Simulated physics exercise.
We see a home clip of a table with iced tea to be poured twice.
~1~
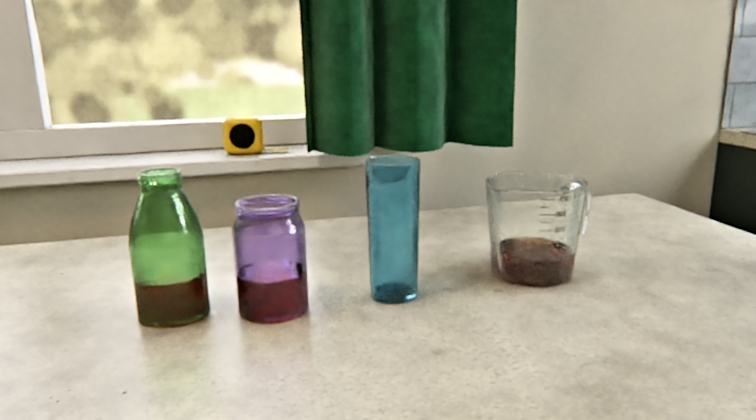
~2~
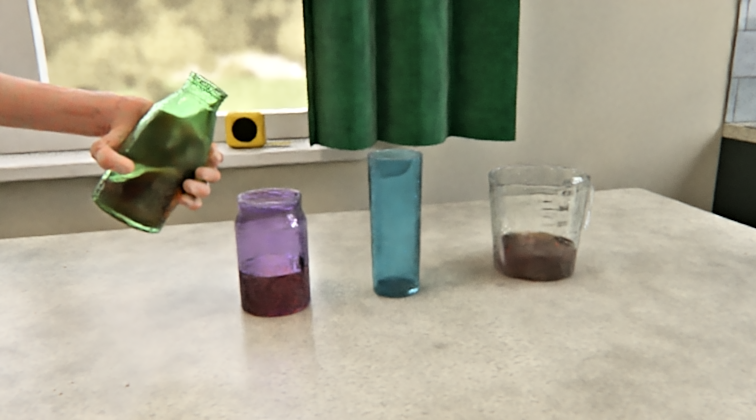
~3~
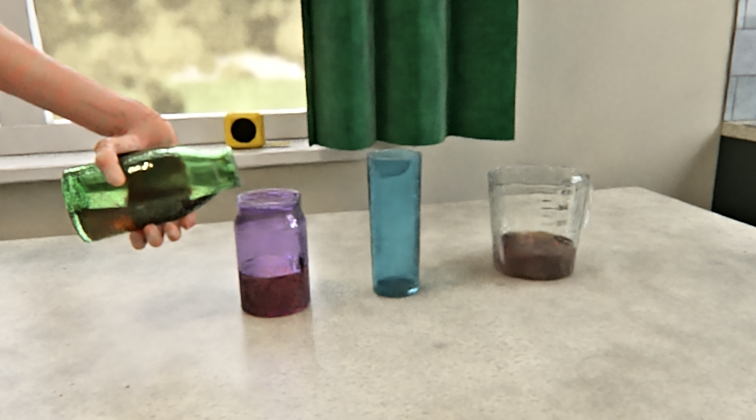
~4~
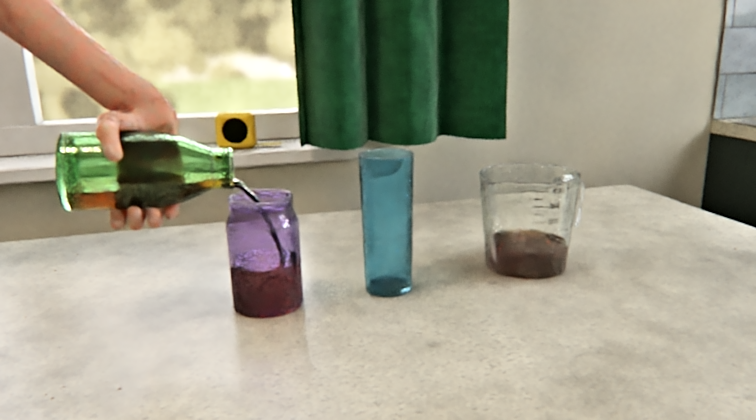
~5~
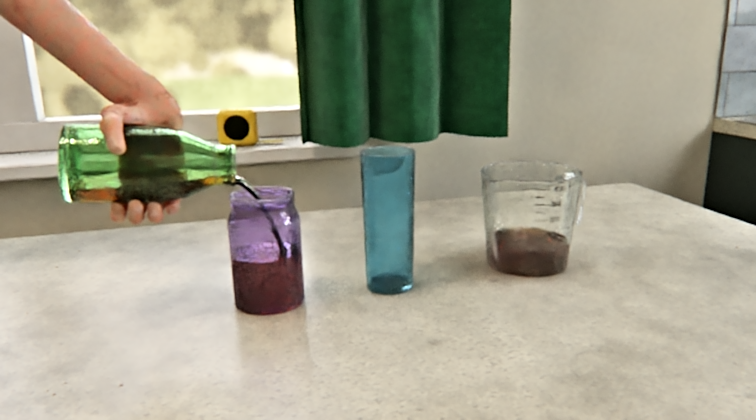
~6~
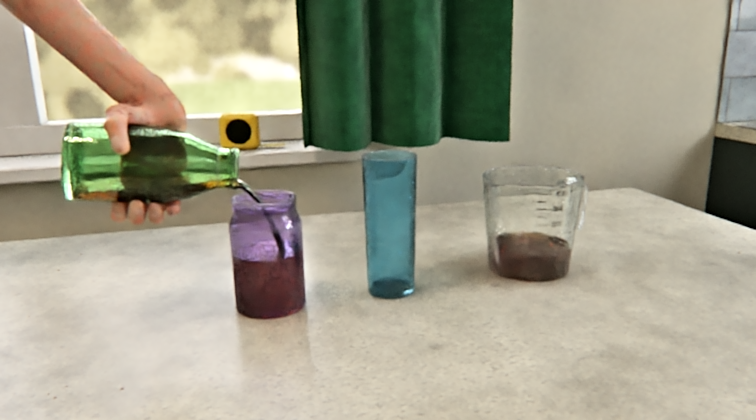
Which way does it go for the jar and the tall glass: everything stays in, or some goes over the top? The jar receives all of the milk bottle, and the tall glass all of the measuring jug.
One by one: Watch the jar cope with the whole amount; watch the tall glass cope with the whole amount.
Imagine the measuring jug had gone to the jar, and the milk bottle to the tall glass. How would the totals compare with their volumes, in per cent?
Load against room: Roughly 80 percent, then roughly 50 percent.
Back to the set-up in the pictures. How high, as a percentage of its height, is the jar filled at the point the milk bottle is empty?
Near 65 in a hundred.
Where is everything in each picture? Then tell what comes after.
The first picture shows before the pour; milk bottle (167, 242) about a quarter full; measuring jug (533, 225) about a quarter full; jar (270, 254) about a third full; tall glass (393, 226) empty.
In the second picture, the milk bottle is on its way; milk bottle (170, 145) tipped 35° with all of its load; jar about a third full, surface at (274, 265).
The third picture shows the iced tea nears the lip; milk bottle (161, 185) tipped 80° with all of its load; jar (272, 248) about a third full.
The fourth picture shows pouring; milk bottle (155, 170) tipped 95° with about three quarters of its load; jar about a third full, surface at (265, 259).
The fifth picture shows pouring; milk bottle (157, 165) tipped 95° with about two thirds of its load; tall glass (389, 217) empty.
The sixth picture shows pouring; milk bottle (160, 165) tipped 95° with about half of its load; measuring jug about a quarter full, surface at (529, 243); jar about half full, surface at (268, 250); tall glass (390, 221) empty.
A moment on, the jar is about two thirds full.
When it is over, the jar is about two thirds full; the tall glass is about two thirds full.
